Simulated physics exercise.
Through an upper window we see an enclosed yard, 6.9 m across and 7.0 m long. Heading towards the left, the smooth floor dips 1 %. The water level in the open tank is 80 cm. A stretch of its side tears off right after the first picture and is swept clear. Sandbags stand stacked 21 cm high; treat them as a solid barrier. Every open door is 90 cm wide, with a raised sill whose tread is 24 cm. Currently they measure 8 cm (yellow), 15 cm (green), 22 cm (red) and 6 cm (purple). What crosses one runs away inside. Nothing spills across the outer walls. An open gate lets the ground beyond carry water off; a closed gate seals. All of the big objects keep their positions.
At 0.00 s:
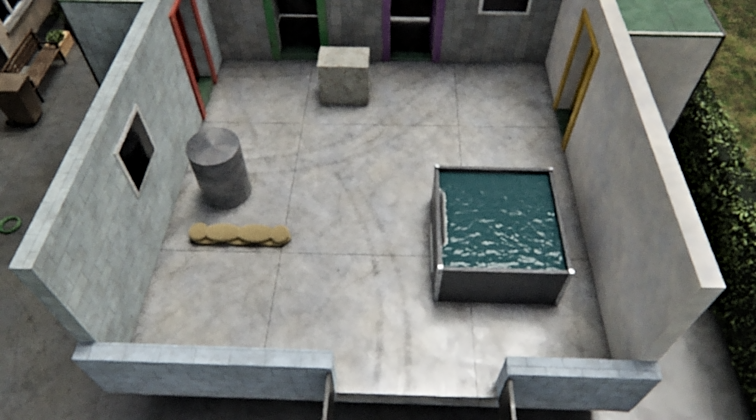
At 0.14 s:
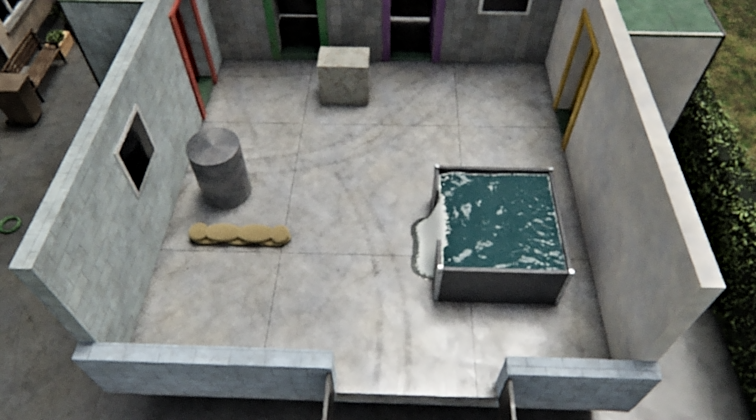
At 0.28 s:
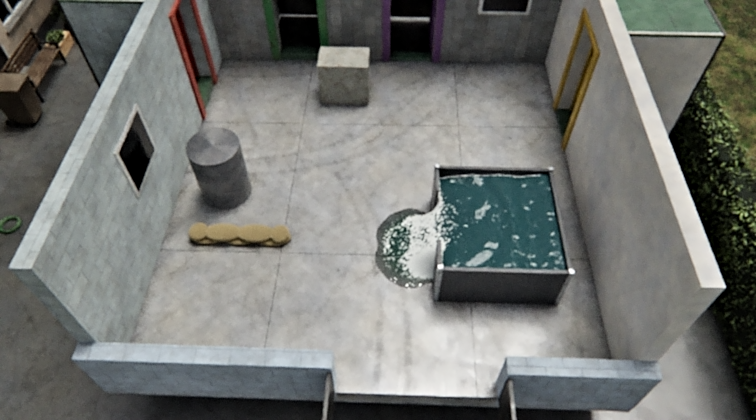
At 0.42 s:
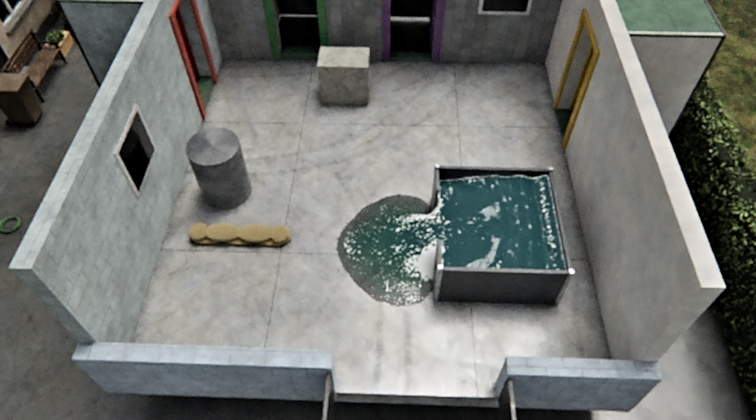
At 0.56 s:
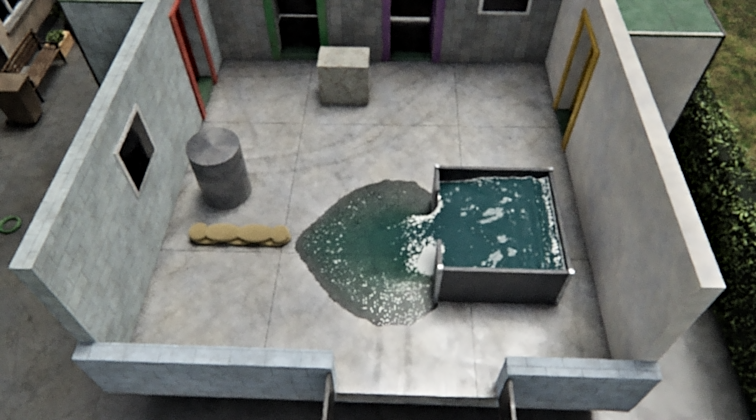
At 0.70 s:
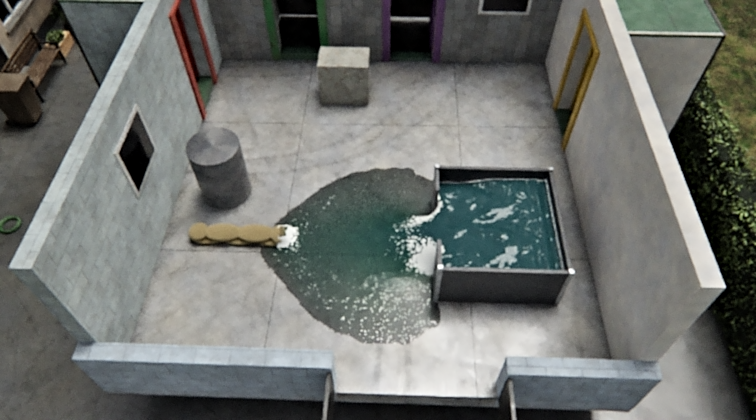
To begin with, still green water fills an open tank on the right of a walled, dry yard. Then water bursts through the tank's left side and spreads across the floor in a widening, rounded pool. The tank's level drops, and the leading edge reaches the sandbags, splashing white at their right end.
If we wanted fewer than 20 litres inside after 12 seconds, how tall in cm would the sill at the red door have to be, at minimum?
It would need to be around 12 cm tall.
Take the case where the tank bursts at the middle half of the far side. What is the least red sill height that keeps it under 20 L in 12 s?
Then the minimum is about 11.0 cm.
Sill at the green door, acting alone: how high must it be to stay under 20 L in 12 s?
The green door needs around 10.0 cm.
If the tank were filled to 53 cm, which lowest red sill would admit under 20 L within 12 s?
In that case, roughly 7.0 cm.
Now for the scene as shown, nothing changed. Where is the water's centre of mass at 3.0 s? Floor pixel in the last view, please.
Approximately (341, 239).
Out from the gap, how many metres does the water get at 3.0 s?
Front distance: Approx. 6.4 m.
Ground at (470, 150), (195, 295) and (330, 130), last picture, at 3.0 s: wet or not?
So the three spots come out spared, swamped, swamped, in that order.
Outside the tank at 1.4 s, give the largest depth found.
About 41 cm at most.
After 1.4 s water covers 35 % of the floor, deepest (41 cm) near (427, 249); it has not reached the red door.
After 3.0 s water covers 45 % of the floor, deepest (31 cm) near (185, 281); 14 cm at the red door, 0 litres in over its 22 cm sill.
After 12.0 s water covers 95 % of the floor, deepest (12 cm) near (222, 63); 10 cm at the red door, 0 litres in over its 22 cm sill.
At the red door as built, the water arrived by 2.2 s and peaked near 18 cm at 5.4 s.
With a sill of 10 cm, 48 litres would have come in within the 12 s; with 14 cm, 7 litres. So under 20 litres takes about 12 cm.
